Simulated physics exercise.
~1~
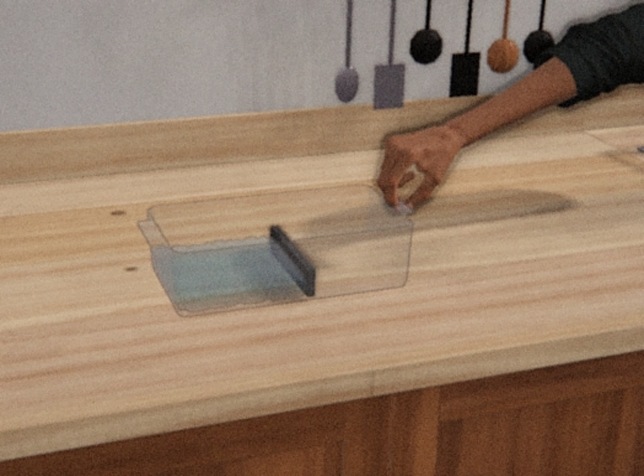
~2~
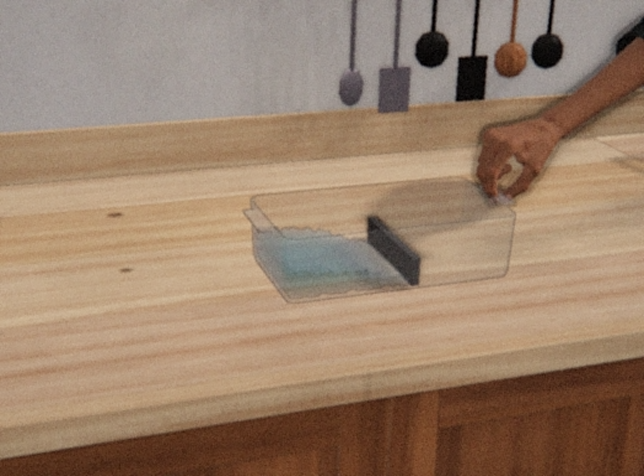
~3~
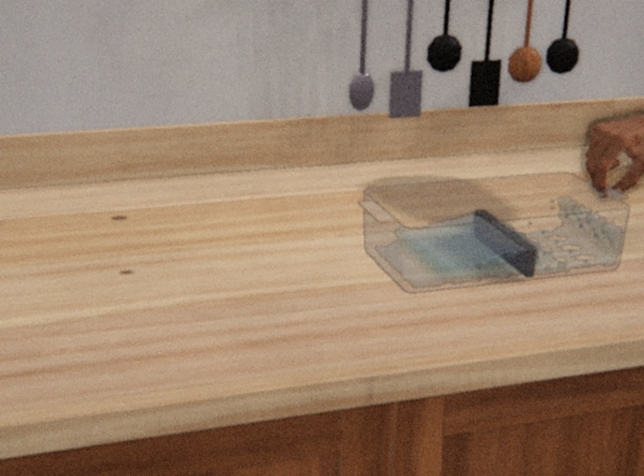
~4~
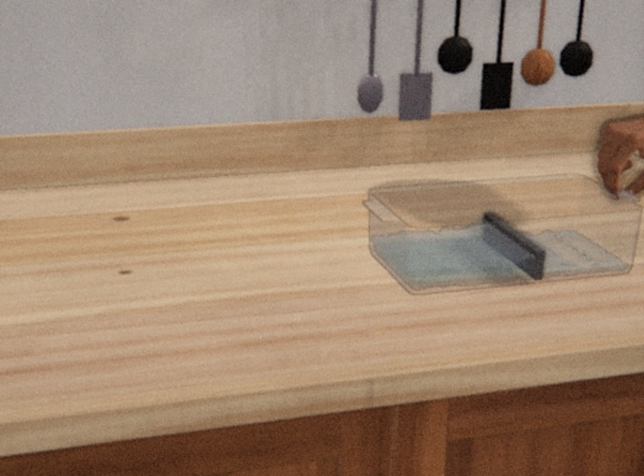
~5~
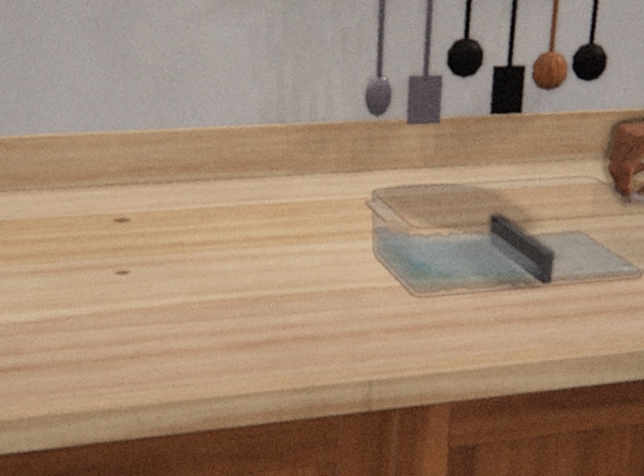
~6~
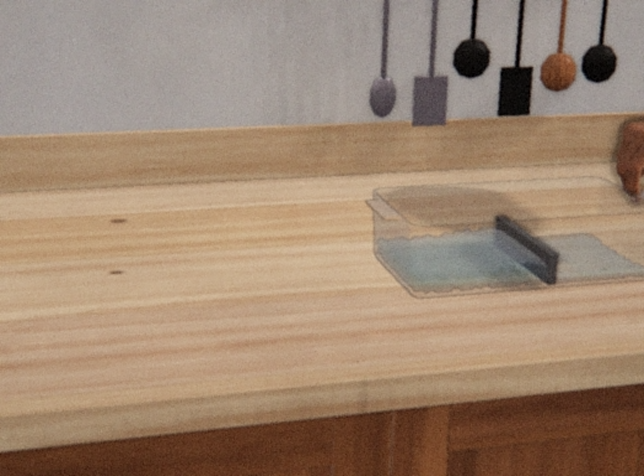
A clear tub is pulled right by a hand, and some water crosses its divider.
